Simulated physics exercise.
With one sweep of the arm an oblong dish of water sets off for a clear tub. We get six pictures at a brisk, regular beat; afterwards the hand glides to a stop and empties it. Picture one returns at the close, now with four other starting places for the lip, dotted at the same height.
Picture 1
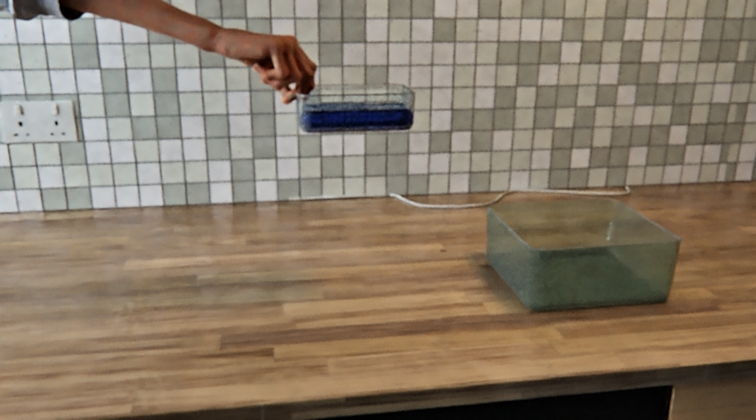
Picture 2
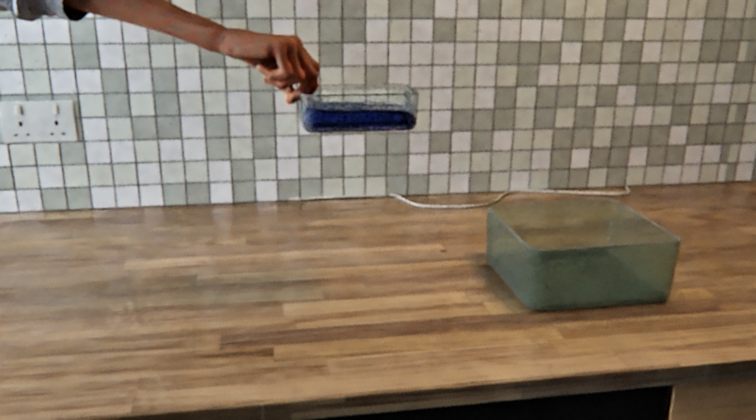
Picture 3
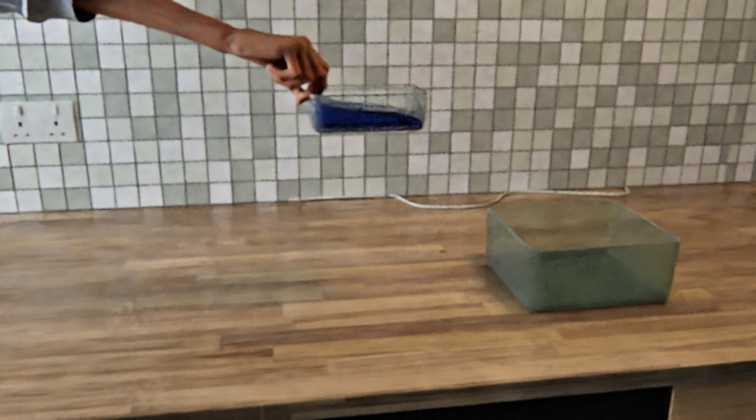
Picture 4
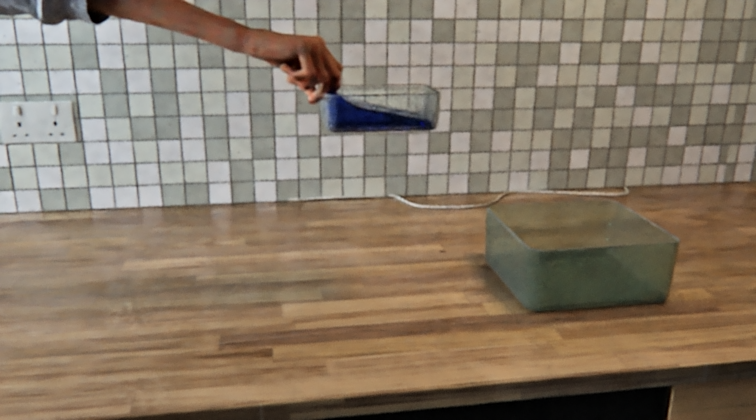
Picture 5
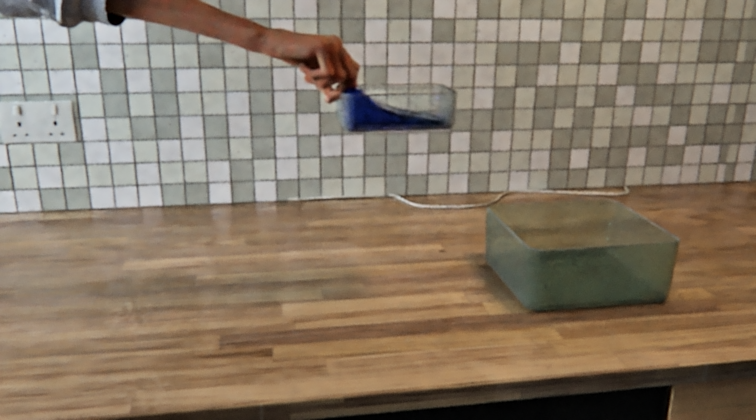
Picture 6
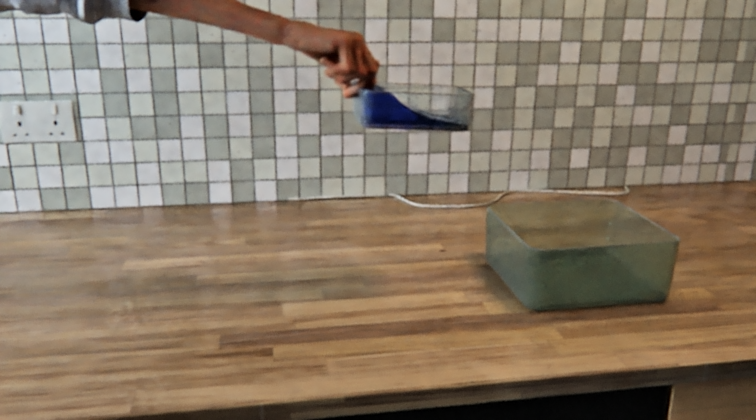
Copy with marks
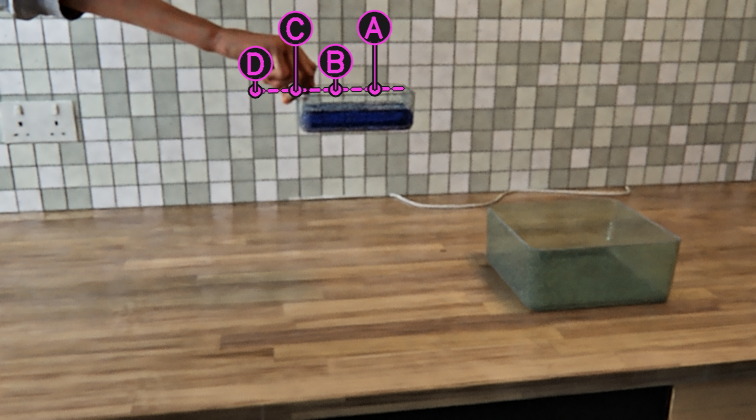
A wooden kitchen counter runs beneath a wall of small green, grey and white tiles, seen from the front by a still camera. A hand reaching in from the upper left holds an oblong clear dish of deep blue liquid, with a white socket at left, a pale cord behind, and a greenish clear tub at right. The arm carries the dish rightward above the counter, and the liquid heaps up toward the hand.
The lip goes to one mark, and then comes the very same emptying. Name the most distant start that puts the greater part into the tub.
That is place A.
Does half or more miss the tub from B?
Yes, that goes wrong.
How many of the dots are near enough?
One of them.
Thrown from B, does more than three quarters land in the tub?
No, it does not.
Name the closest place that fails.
That would be B.
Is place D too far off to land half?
Yes.
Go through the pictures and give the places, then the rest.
Upright, lip at (407, 88); tub from (524, 308) to (667, 298); nothing has left yet.
Upright, lip at (411, 88); nothing has left yet.
Upright, lip at (419, 88); nothing has left yet.
Upright, lip at (432, 88); nothing has left yet.
Upright, lip at (448, 88); water is over the rim, down to (352, 89).
Tipped about 3°, lip at (465, 90); water is over the rim, down to (355, 95).
On the marked copy, A at (374, 89); B at (335, 89); C at (295, 90); D at (255, 91).
Choosing A, about 69 % lands in the tub, 26 % falls short and 5 % goes beside or beyond.
Choosing B, about 35 % lands in the tub, 61 % falls short and 4 % goes beside or beyond.
Choosing C, about 15 % lands in the tub, 83 % falls short.
Choosing D, about 7 % lands in the tub, 92 % falls short.
